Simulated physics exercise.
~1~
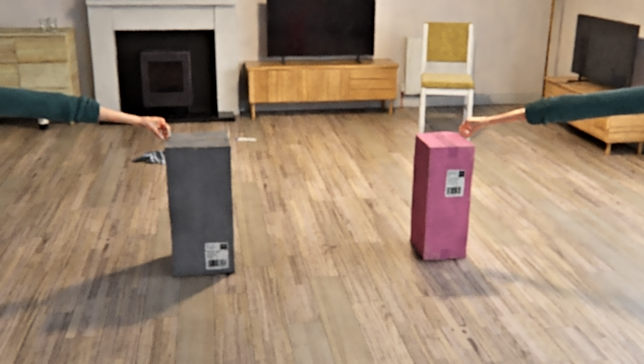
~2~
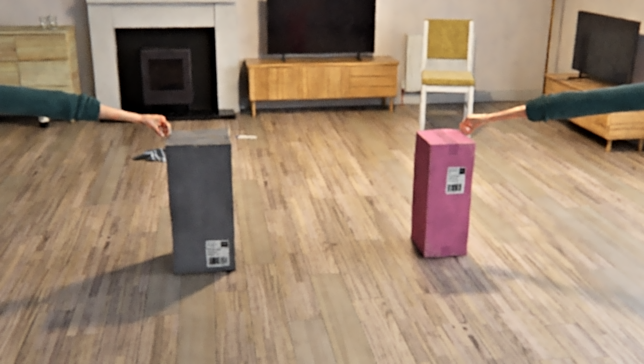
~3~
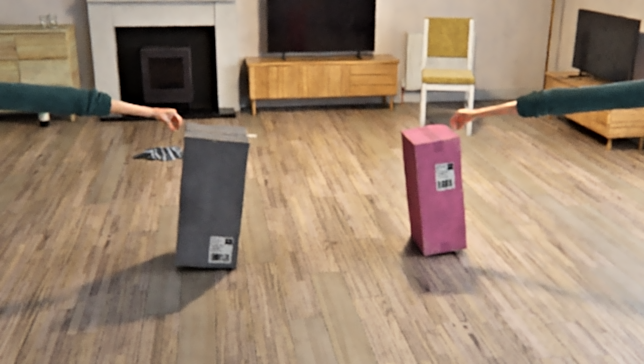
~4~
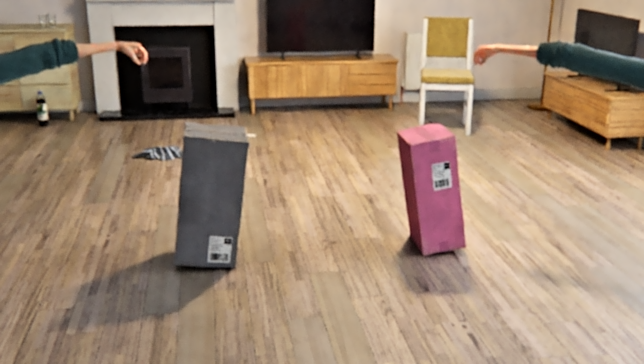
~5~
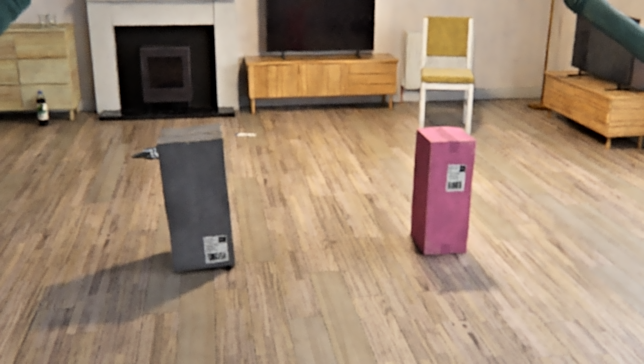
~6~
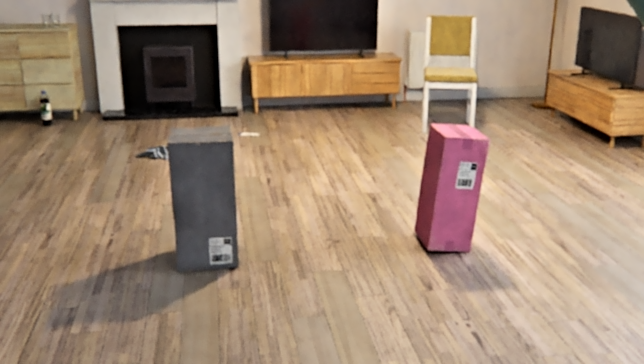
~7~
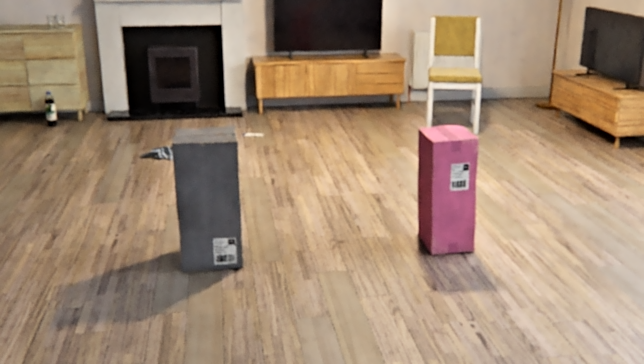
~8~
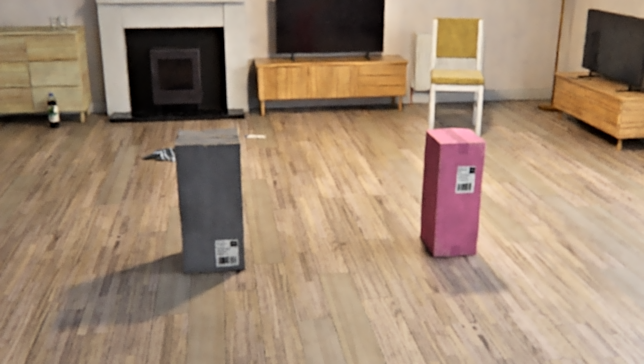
In the video, two hands push the tops of a tall grey box and a tall pink box, tilting them toward each other on a wooden floor, then let go and withdraw. Both boxes rock back and forth slightly and end standing upright.
